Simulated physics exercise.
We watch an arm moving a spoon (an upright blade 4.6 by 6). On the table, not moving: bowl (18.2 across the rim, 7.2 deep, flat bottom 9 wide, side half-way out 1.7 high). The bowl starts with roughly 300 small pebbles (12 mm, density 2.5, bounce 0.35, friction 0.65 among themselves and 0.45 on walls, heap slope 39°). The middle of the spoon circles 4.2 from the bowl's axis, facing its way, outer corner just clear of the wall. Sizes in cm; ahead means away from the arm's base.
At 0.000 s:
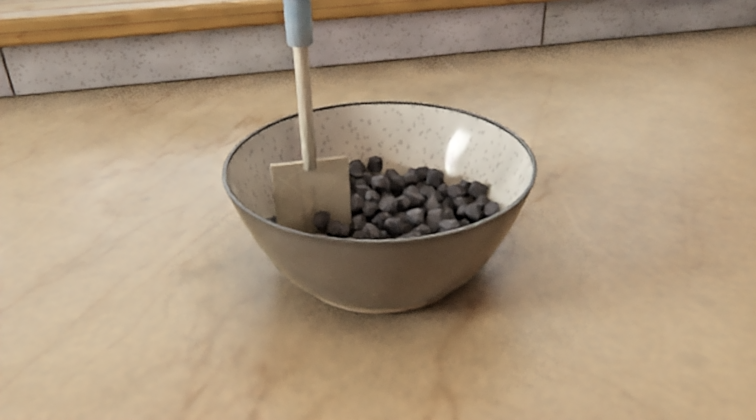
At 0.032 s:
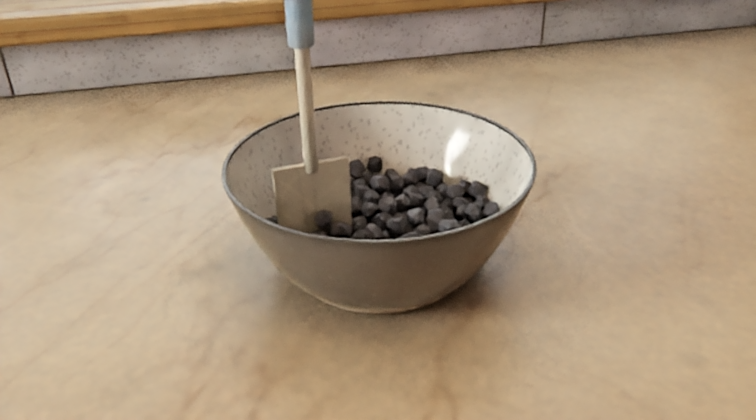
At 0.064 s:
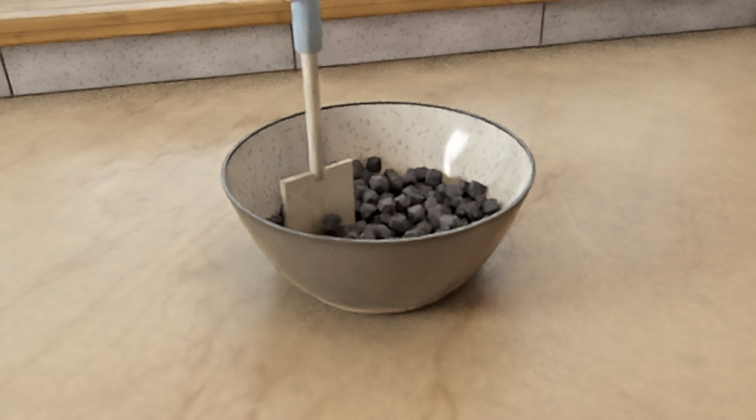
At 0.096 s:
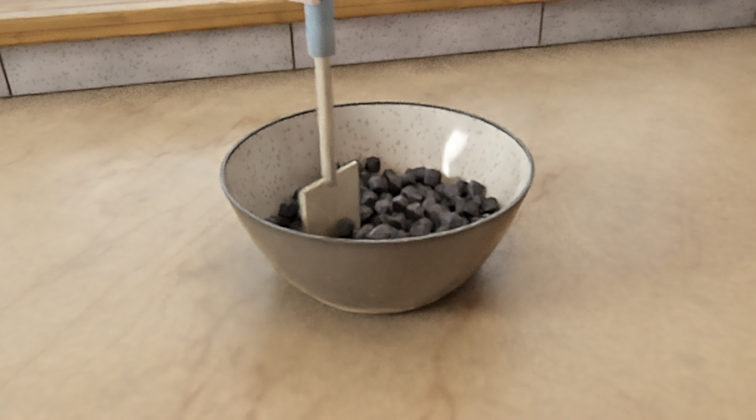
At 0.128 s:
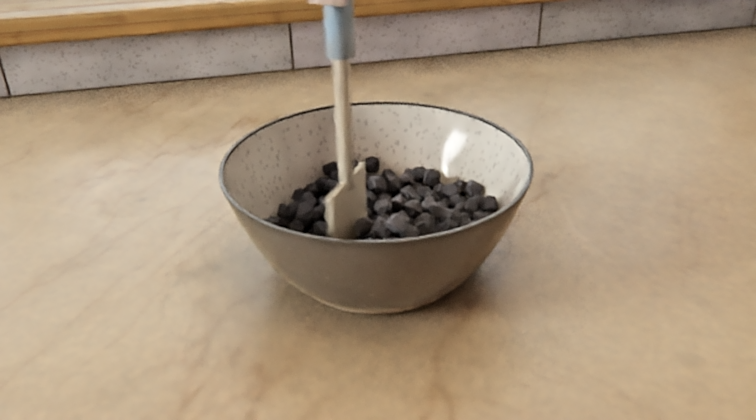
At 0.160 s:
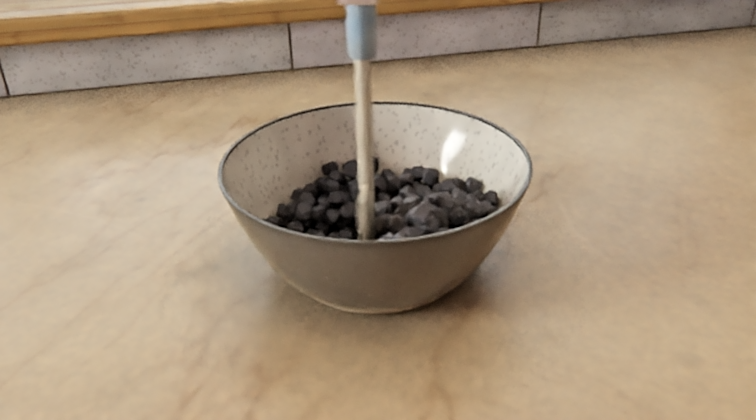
A flat-bladed spoon with a blue handle swept through a bowl of small dark pebbles on a table, moving from the left toward the middle and turning until its blade was edge-on.
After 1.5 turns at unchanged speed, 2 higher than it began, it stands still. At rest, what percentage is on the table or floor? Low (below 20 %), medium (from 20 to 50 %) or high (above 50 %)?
Answer: Low; below 20 % of the small pebbles finish on the table or floor.
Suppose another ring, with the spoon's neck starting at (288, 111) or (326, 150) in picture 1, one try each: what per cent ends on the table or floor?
About 0 and 0 per cent.
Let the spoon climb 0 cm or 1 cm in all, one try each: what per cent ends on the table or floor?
About 15 and 10 per cent.
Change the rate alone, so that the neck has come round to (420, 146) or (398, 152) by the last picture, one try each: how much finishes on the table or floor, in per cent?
Some 25 and 15 per cent.
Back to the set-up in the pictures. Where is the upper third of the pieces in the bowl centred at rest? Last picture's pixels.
Around (414, 192).
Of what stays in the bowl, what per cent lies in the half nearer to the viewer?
Some 45 per cent.
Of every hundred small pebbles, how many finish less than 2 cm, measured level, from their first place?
Some 15 per cent.
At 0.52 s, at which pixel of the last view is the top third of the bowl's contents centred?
Around (334, 139).
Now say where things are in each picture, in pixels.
In the first picture, spoon neck at (308, 137), 0° round; upper third of the load around (387, 217), from x 275 to 495, top at y 165; 299 in the bowl.
In the second picture, spoon neck at (309, 140), 7° round; upper third of the load around (386, 217), from x 270 to 490, top at y 165.
In the third picture, spoon neck at (316, 146), 22° round; upper third of the load around (384, 224), from x 270 to 490, top at y 165.
In the fourth picture, spoon neck at (328, 152), 38° round; upper third of the load around (389, 225), from x 270 to 490, top at y 165.
In the fifth picture, spoon neck at (345, 155), 54° round; upper third of the load around (396, 224), from x 270 to 490, top at y 165.
In the sixth picture, spoon neck at (366, 156), 71° round; upper third of the load around (415, 222), from x 270 to 495, top at y 165; 299 in the bowl.
After 0.52 s, 254° round, highest piece 10 above the table; 292 in the bowl, 4 on the table or floor, 3 in flight or on the tool.
After 0.89 s, 78° round, highest piece 8 above the table; 282 in the bowl, 16 on the table or floor, 1 in flight or on the tool.
After 1.27 s, 180° round, highest piece 8 above the table; 278 in the bowl, 21 on the table or floor.
After 1.97 s, 180° round, highest piece 8 above the table; 278 in the bowl, 21 on the table or floor.
At rest, 278 in the bowl, 21 on the table or floor. That is 7 % on the table or floor.
